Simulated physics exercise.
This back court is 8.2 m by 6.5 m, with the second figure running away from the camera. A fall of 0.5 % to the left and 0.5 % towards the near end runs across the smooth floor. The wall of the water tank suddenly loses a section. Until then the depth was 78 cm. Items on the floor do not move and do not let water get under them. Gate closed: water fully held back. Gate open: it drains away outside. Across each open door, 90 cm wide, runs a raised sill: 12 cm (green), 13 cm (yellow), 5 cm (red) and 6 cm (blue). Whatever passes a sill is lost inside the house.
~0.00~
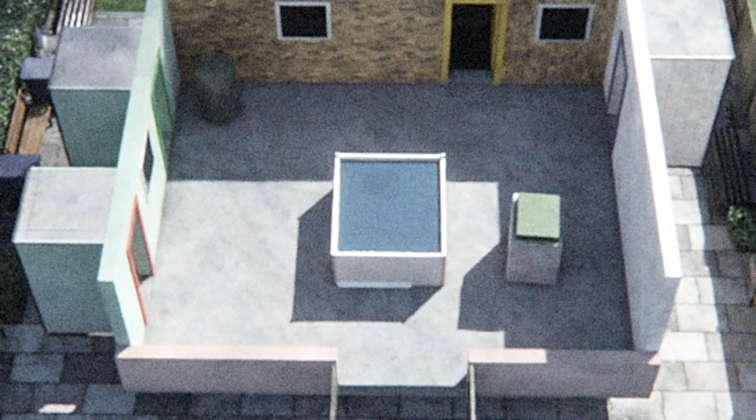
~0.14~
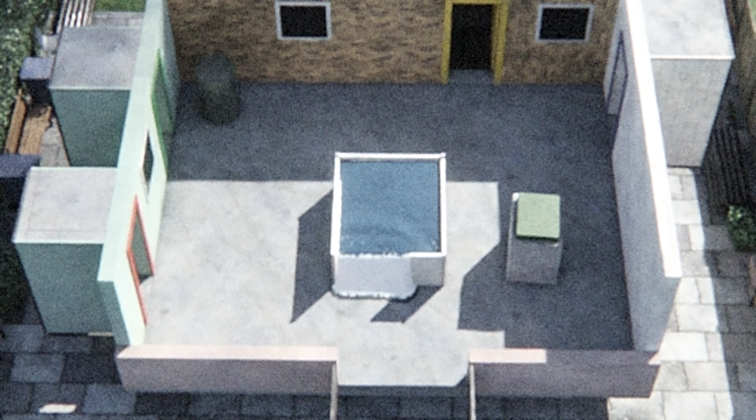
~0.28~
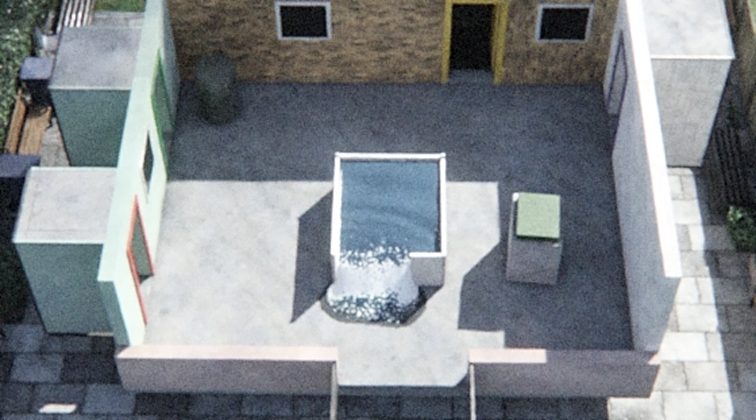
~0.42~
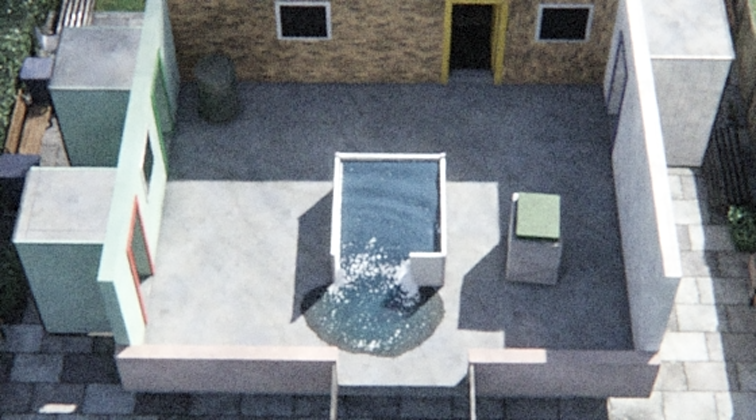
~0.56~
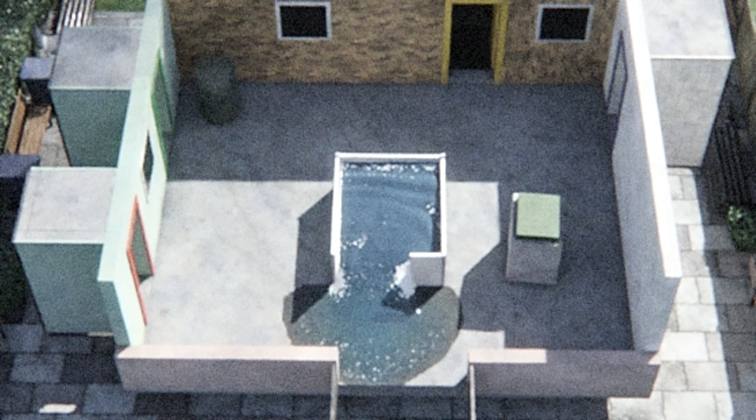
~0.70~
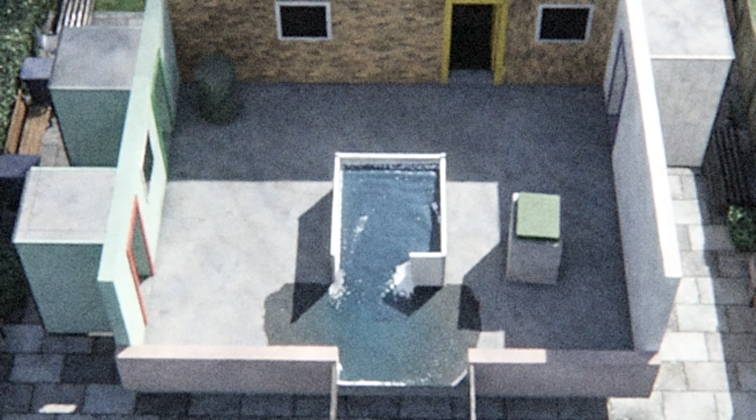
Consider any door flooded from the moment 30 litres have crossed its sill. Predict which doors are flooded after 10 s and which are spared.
One by one: At the green door the inflow will be within bounds; at the yellow door the inflow will be within bounds; at the red door the inflow will be out of bounds; at the blue door the inflow will be within bounds.
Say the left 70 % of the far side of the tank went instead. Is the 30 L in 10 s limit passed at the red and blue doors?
For red, too little; for blue, too much.
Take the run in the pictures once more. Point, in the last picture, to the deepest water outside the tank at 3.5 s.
Roughly (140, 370).
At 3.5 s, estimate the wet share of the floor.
Around 25 per cent.
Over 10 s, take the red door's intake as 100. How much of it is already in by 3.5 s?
Around 35 percent.
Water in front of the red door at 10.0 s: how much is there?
About 5.5 cm.
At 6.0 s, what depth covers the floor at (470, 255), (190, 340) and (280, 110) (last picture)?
0, 10, 3 cm.
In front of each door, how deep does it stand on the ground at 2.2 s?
In centimetres - green: 0, yellow: 0, red: 6, blue: 0.
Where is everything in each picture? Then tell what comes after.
Still water, 78 cm deep, in the water tank at (389, 207), in the first frame.
Water pours out at (373, 272) and has run 0.7 m, to (413, 294); typically 9 cm deep outside, 78 cm at the water tank's back, in the second frame.
The front is at (409, 320), 1.0 m from the gap at (373, 274); 1.1 m2 of floor is under water; 78 cm left at the back of the water tank, in the third frame.
The front is at a hidden place, 1.5 m from the gap at (373, 275); 2.5 m2 of floor is under water; 77 cm left at the back of the water tank, in the fourth frame.
The front is at a hidden place, 2.0 m from the gap at (373, 275); 4.4 m2 of floor is under water; 69 cm left at the back of the water tank, in the fifth frame.
The front is at a hidden place, 2.3 m from the gap at (373, 275); 5.5 m2 of floor is under water; 66 cm left at the back of the water tank, in the sixth frame.
After 1.4 s water covers 15 % of the floor and is deepest (41 cm) near (325, 371); green door not reached, yellow door not reached, red door not reached, blue door not reached.
After 2.2 s water covers 20 % of the floor and is deepest (40 cm) near (140, 370); green door not reached, yellow door not reached, red door 6 cm at the sill, 0 L in, blue door not reached.
After 3.5 s water covers 25 % of the floor and is deepest (24 cm) near (140, 370); green door not reached, yellow door not reached, red door 13 cm at the sill, 36 L in, blue door not reached.
After 6.0 s water covers 40 % of the floor and is deepest (14 cm) near (140, 370); green door 3 cm at the sill, 0 L in, yellow door not reached, red door 9 cm at the sill, 79 L in, blue door not reached.
After 10.0 s water covers 60 % of the floor and is deepest (7 cm) near (140, 370); green door 4 cm at the sill, 0 L in, yellow door 1 cm at the sill, 0 L in, red door 5 cm at the sill, 96 L in, blue door not reached.
